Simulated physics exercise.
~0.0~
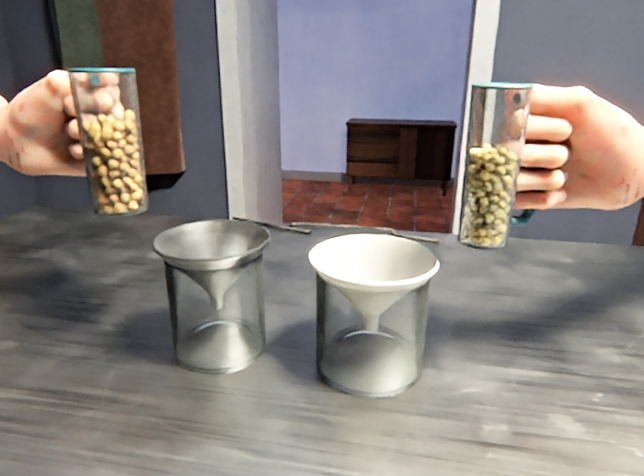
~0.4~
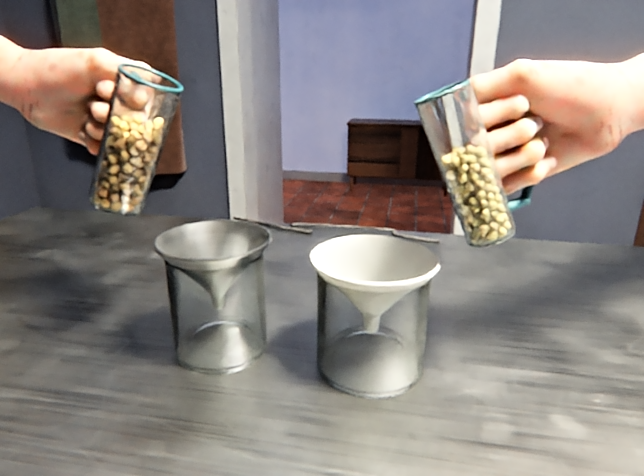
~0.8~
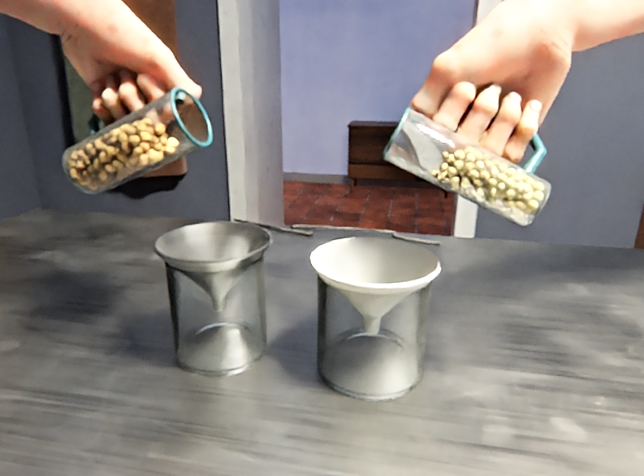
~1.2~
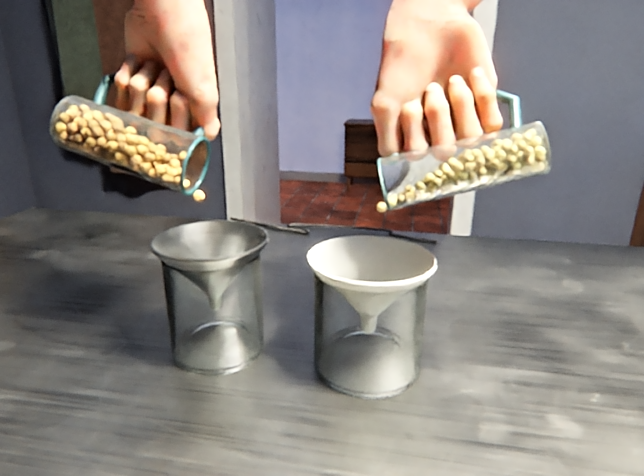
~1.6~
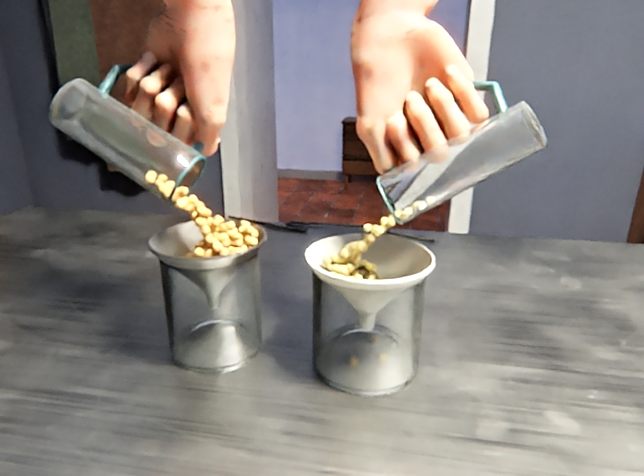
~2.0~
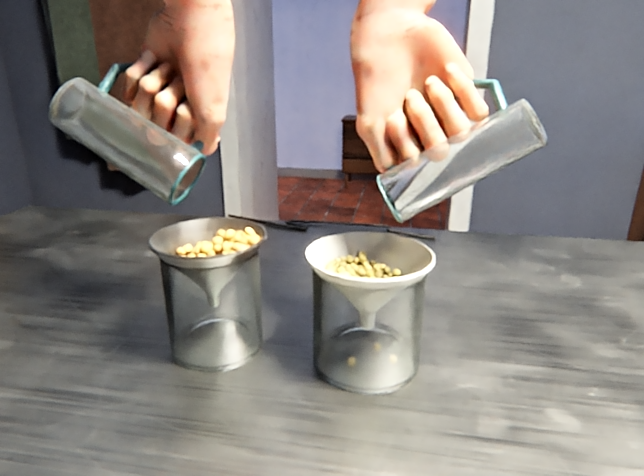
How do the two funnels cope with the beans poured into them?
Both funnels get blocked. The left one lets nothing into its jar, and the right one lets only a few beans down while the rest stay stuck.
